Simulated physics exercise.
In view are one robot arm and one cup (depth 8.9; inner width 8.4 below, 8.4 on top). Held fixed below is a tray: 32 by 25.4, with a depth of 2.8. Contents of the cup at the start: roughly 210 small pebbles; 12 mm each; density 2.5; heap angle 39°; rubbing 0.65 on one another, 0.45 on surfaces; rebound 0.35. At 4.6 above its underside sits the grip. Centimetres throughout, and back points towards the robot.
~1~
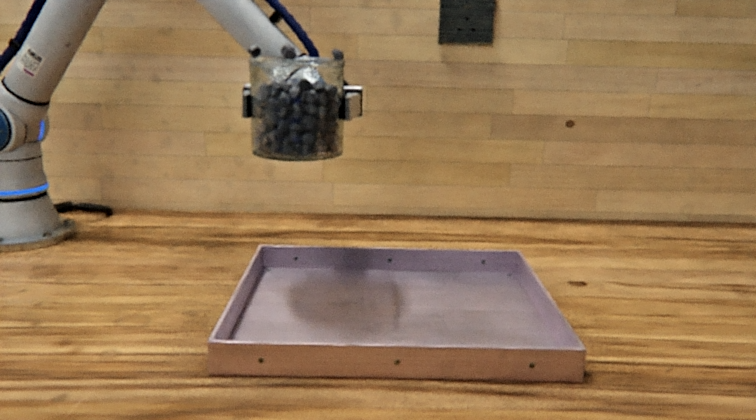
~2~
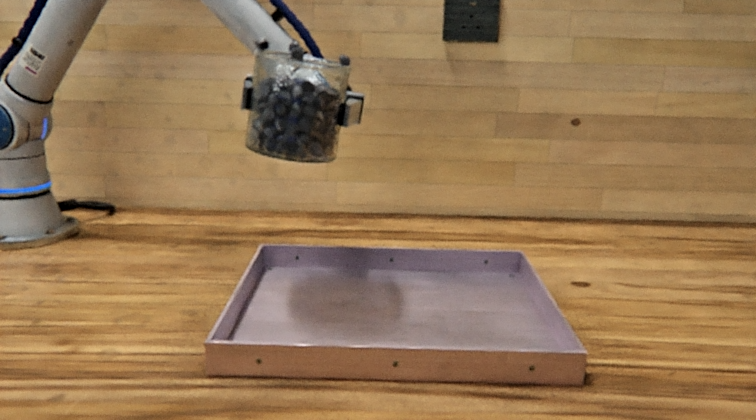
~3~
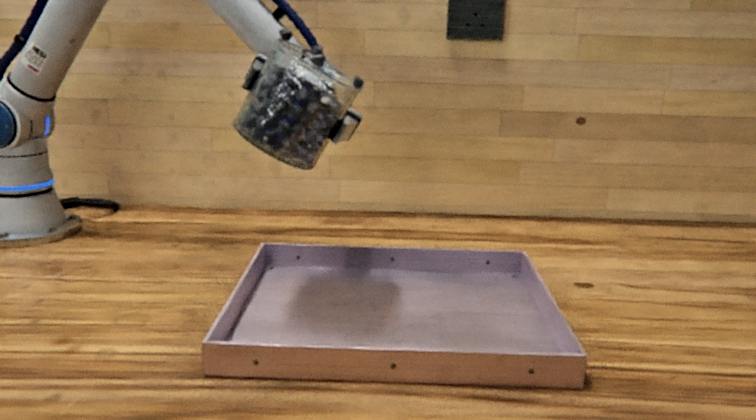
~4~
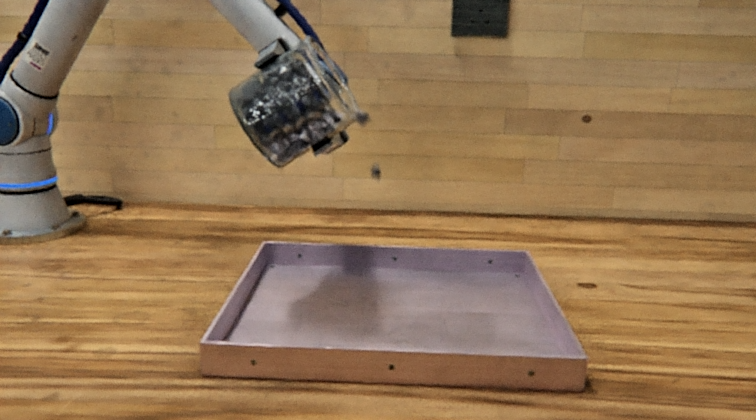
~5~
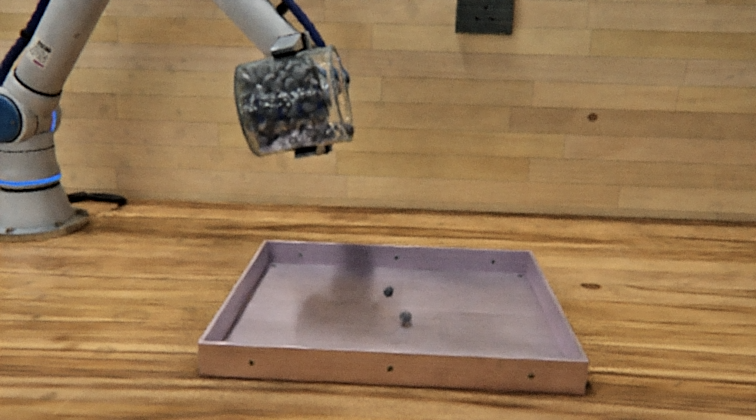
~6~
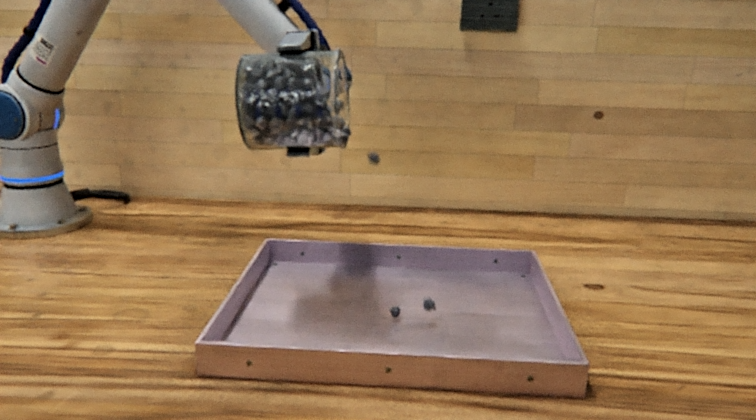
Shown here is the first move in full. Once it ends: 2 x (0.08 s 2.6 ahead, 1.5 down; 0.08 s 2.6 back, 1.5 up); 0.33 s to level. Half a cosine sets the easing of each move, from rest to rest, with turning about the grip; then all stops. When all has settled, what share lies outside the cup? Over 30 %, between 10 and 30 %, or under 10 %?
Over 30 %.
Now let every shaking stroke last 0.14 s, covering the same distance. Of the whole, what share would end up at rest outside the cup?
I'd expect close to 25 in a hundred.
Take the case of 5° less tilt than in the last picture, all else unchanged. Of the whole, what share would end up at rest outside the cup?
Near 30 %.
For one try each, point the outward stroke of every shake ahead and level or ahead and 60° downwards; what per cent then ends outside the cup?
65 and 25 %.
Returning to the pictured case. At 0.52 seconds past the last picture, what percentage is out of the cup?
Some 40 per cent.
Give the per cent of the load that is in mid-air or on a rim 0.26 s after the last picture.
Around 13 percent of the load.
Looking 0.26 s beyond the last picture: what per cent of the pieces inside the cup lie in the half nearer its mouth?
Some 50 percent is in that half.
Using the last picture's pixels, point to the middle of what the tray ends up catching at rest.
It sits close to (446, 309).
Then, 0.26 s later, tilted 86° forward, highest piece 22 above the table; 161 in the cup, 18 in the tray, 27 in flight or on a rim.
Then, 0.52 s later, tilted 29° forward, highest piece 25 above the table; 126 in the cup, 75 in the tray, 5 in flight or on a rim.
Then, 0.85 s later, level, highest piece 24 above the table; 125 in the cup, 80 in the tray, 1 on the table or floor.
Then, 1.90 s later, level, highest piece 23 above the table; 125 in the cup, 80 in the tray, 1 on the table or floor.
At rest, 125 in the cup, 80 in the tray, 1 on the table or floor. That is 39 % outside the cup.
